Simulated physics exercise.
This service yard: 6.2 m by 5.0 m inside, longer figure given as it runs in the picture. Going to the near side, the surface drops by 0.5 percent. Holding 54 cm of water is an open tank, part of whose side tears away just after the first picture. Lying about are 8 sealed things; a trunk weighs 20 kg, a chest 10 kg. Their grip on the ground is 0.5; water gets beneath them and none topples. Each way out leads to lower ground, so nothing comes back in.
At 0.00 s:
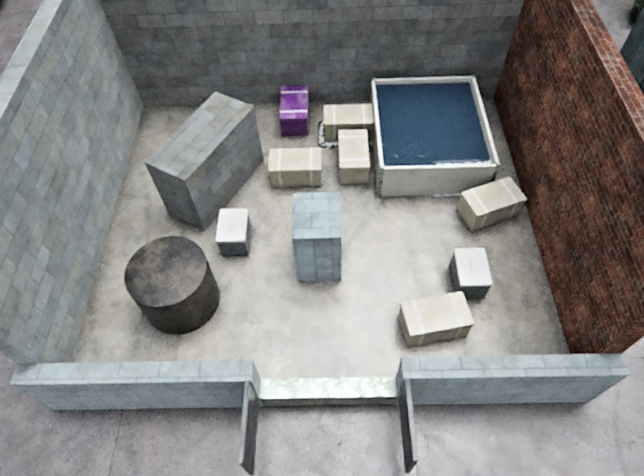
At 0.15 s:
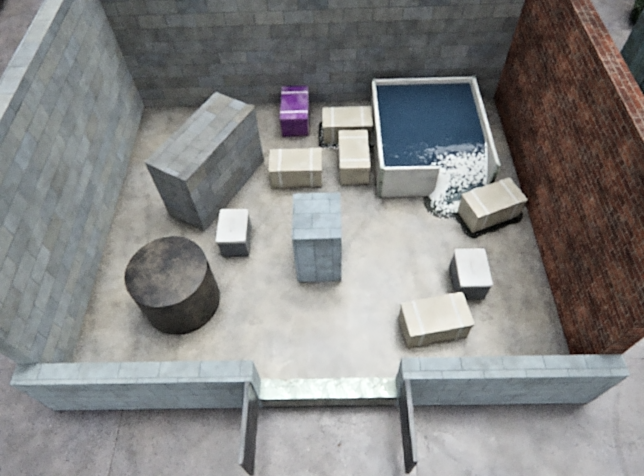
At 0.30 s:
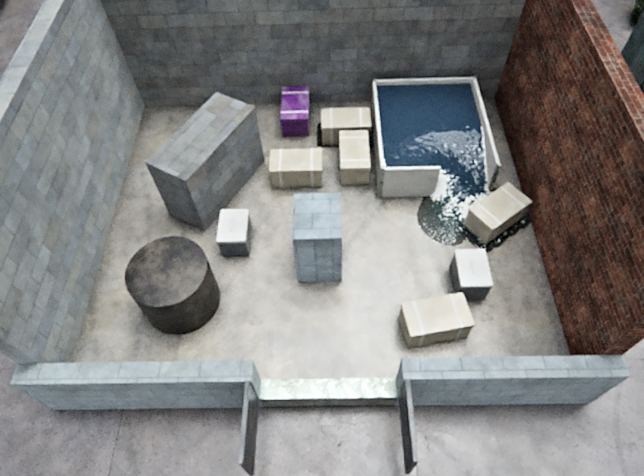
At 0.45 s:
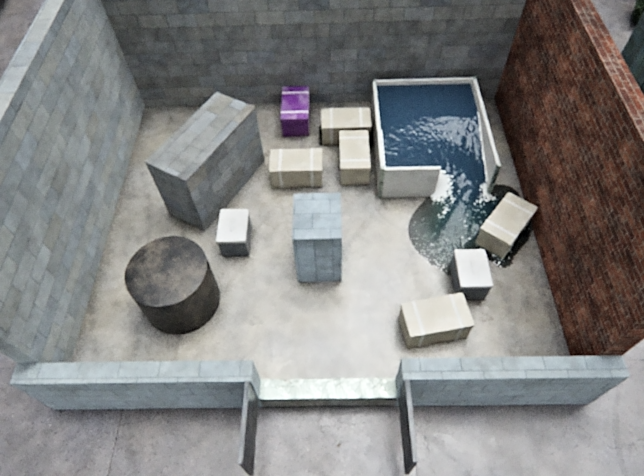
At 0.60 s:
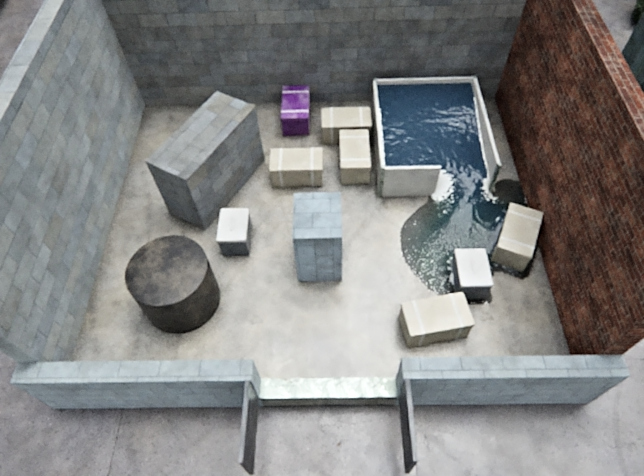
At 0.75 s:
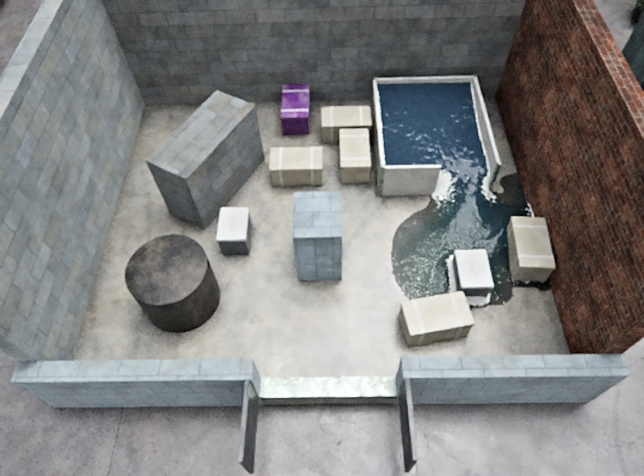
A walled service yard with grey block walls and a red brick wall on the right is seen from high above by a still camera. A water tank stands at the back right, with a purple trunk, tan crates, pale boxes, grey blocks and a dark cylinder around it. The tank's near right corner breaks open, water spreads forward across the floor, and the closest tan crate turns and slides right.
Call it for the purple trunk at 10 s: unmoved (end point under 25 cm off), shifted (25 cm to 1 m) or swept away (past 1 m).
Unmoved.
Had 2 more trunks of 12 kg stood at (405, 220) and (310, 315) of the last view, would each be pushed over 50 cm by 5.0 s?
Well, the first is lower and the second higher.
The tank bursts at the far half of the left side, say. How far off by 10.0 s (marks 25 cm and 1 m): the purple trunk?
The purple trunk is swept a long way.
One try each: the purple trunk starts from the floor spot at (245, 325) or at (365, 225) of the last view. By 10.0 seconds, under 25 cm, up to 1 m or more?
Run one, it gets moved partway; run two, it remains planted.
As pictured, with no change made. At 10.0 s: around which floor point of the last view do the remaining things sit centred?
They're centred close to (285, 190).
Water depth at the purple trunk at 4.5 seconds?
Around 0 cm.
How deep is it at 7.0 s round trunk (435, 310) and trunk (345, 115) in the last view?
Depths: Near 7 cm, then near 2 cm.
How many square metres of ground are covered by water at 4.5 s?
I'd estimate close to 17 m2.
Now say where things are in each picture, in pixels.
The first frame shows the purple trunk at (294, 102) rests on the ground; water covers 2.9 m2; 0 of 8 have shifted.
The second frame shows the purple trunk at (294, 102) rests on the ground; 3.3 m2 under water; 0 of 8 have shifted.
The third frame shows the purple trunk at (295, 102) rests on the ground; water covers 3.7 m2; 2 of 8 have shifted.
The fourth frame shows the purple trunk at (295, 102) rests on the ground; 4.5 m2 under water; 2 of 8 have shifted.
The fifth frame shows the purple trunk at (295, 101) rests on the ground; water covers 5.3 m2; 2 of 8 have shifted.
The sixth frame shows the purple trunk at (295, 100) rests on the ground; 6.1 m2 under water; 2 of 8 have shifted.
After 2.0 s the purple trunk is near (295, 100), 0.0 m from its start, aground; 0 of 8 are out; 3 afloat.
After 4.5 s the purple trunk is near (295, 100), 0.0 m from its start, aground; 0 of 8 are out; 2 afloat.
After 7.0 s the purple trunk is near (295, 100), 0.0 m from its start, aground; 0 of 8 are out; 3 afloat.
After 10.0 s the purple trunk is near (295, 100), 0.0 m from its start, aground; 0 of 8 are out; 3 afloat.
